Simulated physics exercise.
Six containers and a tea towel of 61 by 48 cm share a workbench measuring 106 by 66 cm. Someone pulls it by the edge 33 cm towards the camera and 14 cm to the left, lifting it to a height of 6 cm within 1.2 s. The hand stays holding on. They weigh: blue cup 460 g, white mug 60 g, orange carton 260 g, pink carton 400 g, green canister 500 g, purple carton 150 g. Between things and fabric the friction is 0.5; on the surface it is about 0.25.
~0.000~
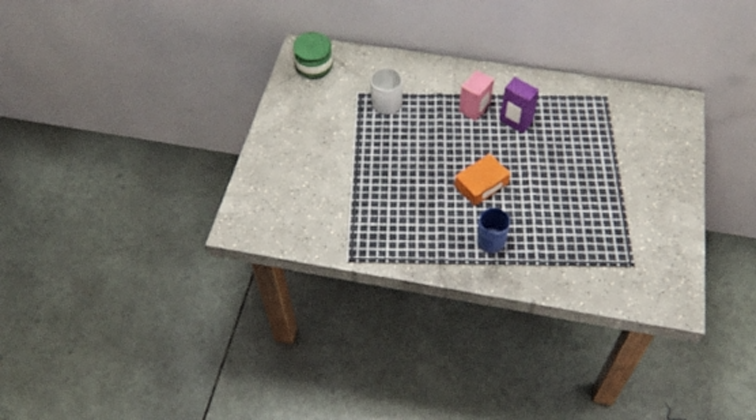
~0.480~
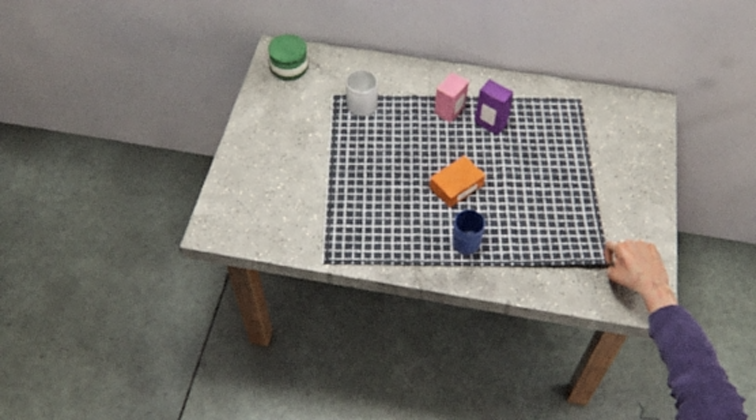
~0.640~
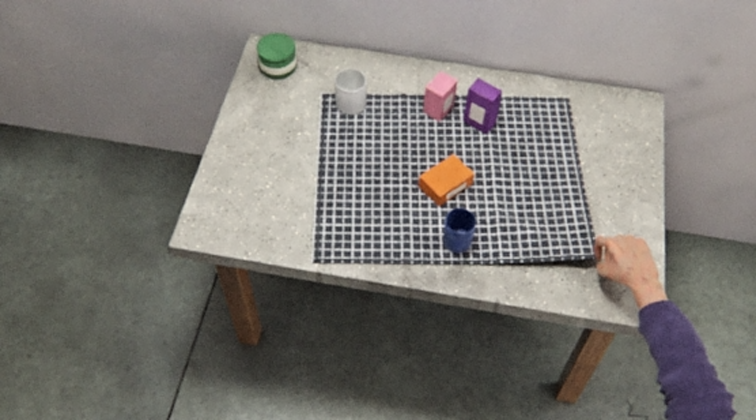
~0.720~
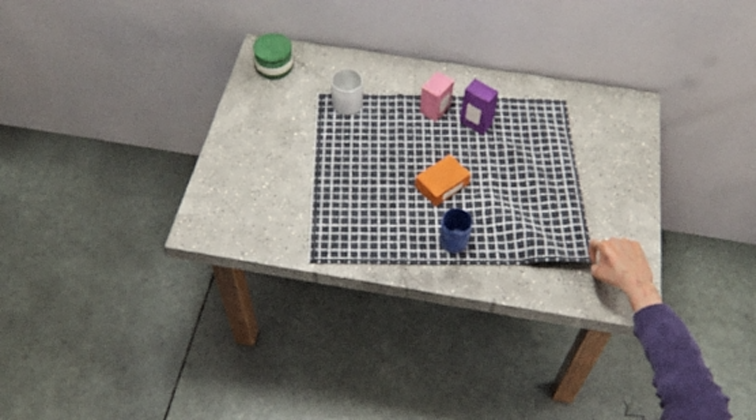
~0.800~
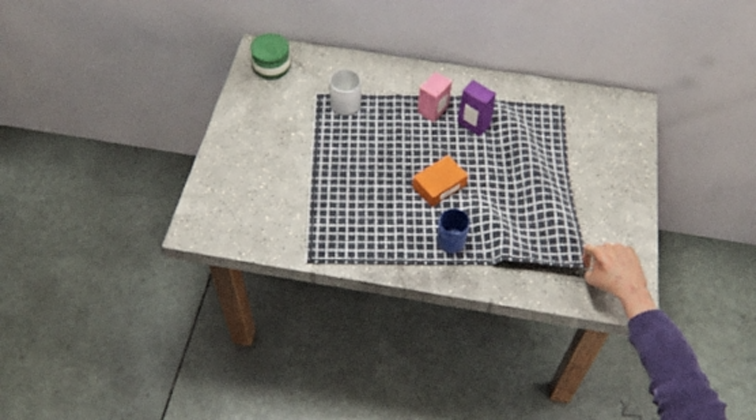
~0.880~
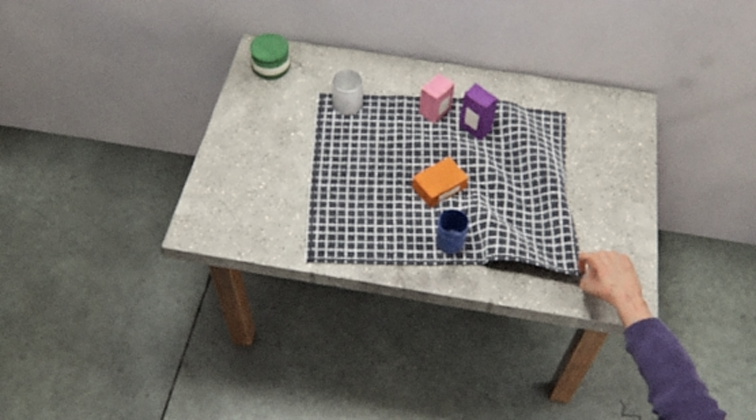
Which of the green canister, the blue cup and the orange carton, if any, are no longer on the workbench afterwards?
In order: The green canister is still on top; the blue cup has dropped off; the orange carton is still on top.
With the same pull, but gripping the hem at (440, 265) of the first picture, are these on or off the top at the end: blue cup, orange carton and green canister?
Note - blue cup: Off the top; orange carton: Off the top; green canister: Still on top.
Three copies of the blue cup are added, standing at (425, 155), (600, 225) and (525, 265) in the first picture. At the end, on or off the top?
First keeps its place, second leaves the top, third leaves the top.
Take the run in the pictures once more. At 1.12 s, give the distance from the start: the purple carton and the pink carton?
Approx. shift - purple carton: 8 cm; pink carton: 8 cm.
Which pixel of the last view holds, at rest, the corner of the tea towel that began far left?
About (426, 111).
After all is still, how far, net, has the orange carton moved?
For the orange carton, it's 20 cm.
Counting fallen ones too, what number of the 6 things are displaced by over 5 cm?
The count is 5.
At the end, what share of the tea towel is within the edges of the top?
Some 80 in a hundred.
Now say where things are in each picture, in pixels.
In the first picture, shows, green canister (312, 45); blue cup (495, 220); orange carton (483, 174); tea towel corners (347, 262) (357, 93) (607, 95) (634, 267).
In the second picture, shows, tea towel corners (322, 264) (333, 95); grip (610, 264).
In the third picture, shows, tea towel corners (312, 263) (321, 93); grip (599, 259).
In the fourth picture, shows, tea towel corners (309, 263) (318, 94); grip (594, 262).
In the fifth picture, shows, tea towel corners (306, 263) (316, 94); grip (588, 267).
In the sixth picture, shows, green canister (269, 46); blue cup (454, 221); orange carton (441, 177); tea towel corners (305, 262) (318, 93) (566, 112); grip (583, 275).
At 1.1 s, 100 % of the tea towel is still over the top; blue cup 4 cm off its start, orange carton 4 cm off its start, purple carton 9 cm off its start.
At 1.4 s, 95 % of the tea towel is still over the top; orange carton 9 cm off its start, blue cup 9 cm off its start, purple carton 18 cm off its start.
At 1.6 s, 85 % of the tea towel is still over the top; orange carton 16 cm off its start at (456, 232), blue cup 14 cm off its start at (415, 269), purple carton 27 cm off its start at (540, 178).
At 1.8 s, 80 % of the tea towel is still over the top; blue cup over the edge, orange carton lifted 12 cm, purple carton 32 cm off its start.
At 3.4 s, 80 % of the tea towel is still over the top; blue cup over the edge, orange carton on its side, 21 cm off its start at (433, 261), green canister 0 cm off its start at (269, 46), purple carton 32 cm off its start at (546, 195).
